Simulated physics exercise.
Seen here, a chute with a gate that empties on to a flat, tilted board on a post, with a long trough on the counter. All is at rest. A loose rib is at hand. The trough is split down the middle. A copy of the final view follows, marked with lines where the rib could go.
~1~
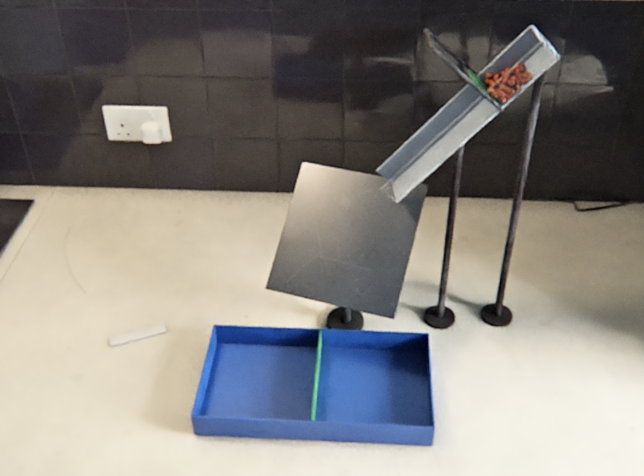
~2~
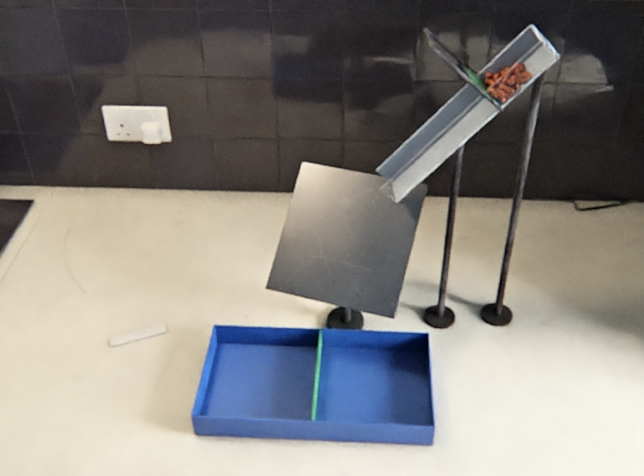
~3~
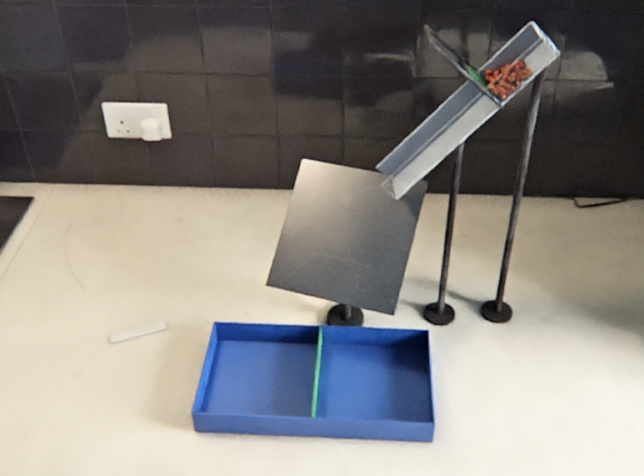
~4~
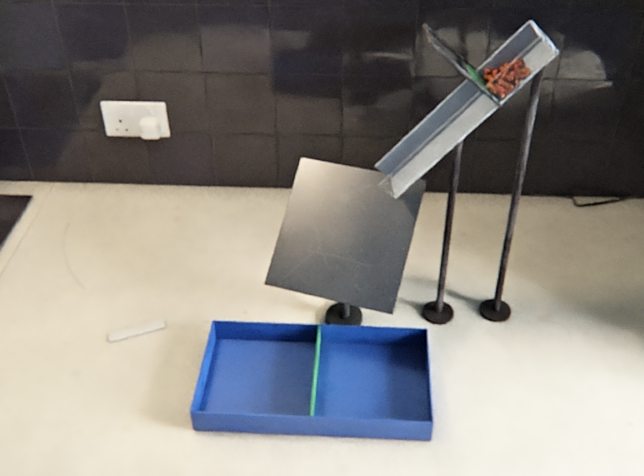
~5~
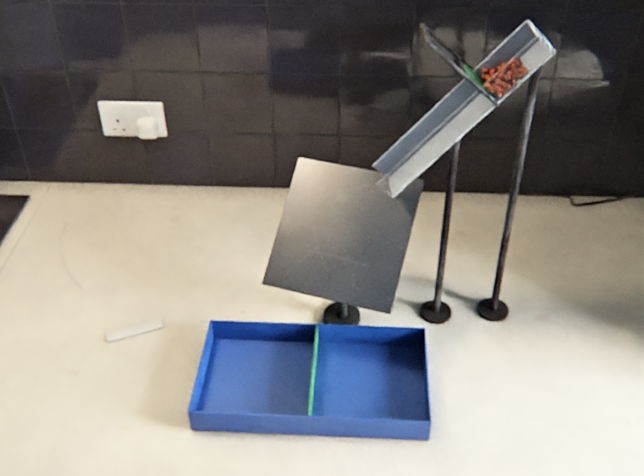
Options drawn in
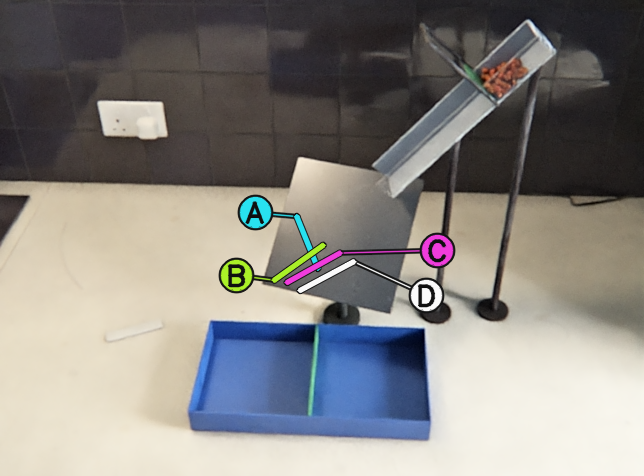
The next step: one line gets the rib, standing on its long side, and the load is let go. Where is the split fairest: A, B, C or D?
Line A does it best.
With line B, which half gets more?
The left half.
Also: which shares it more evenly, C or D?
Line C.
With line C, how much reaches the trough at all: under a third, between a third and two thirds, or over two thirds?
Over two thirds.
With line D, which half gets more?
The left half.
On the marked copy, line A from (296, 216) to (317, 268); line B from (323, 245) to (274, 280); line C from (339, 253) to (287, 282); line D from (353, 261) to (300, 290).
With A, of what is caught, about half in the left half, about half in the right.
With B, of what is caught, most in the left half, a small part in the right.
With C, of what is caught, most in the left half, about a quarter in the right.
With D, of what is caught, nearly all in the left half, a stray few in the right.
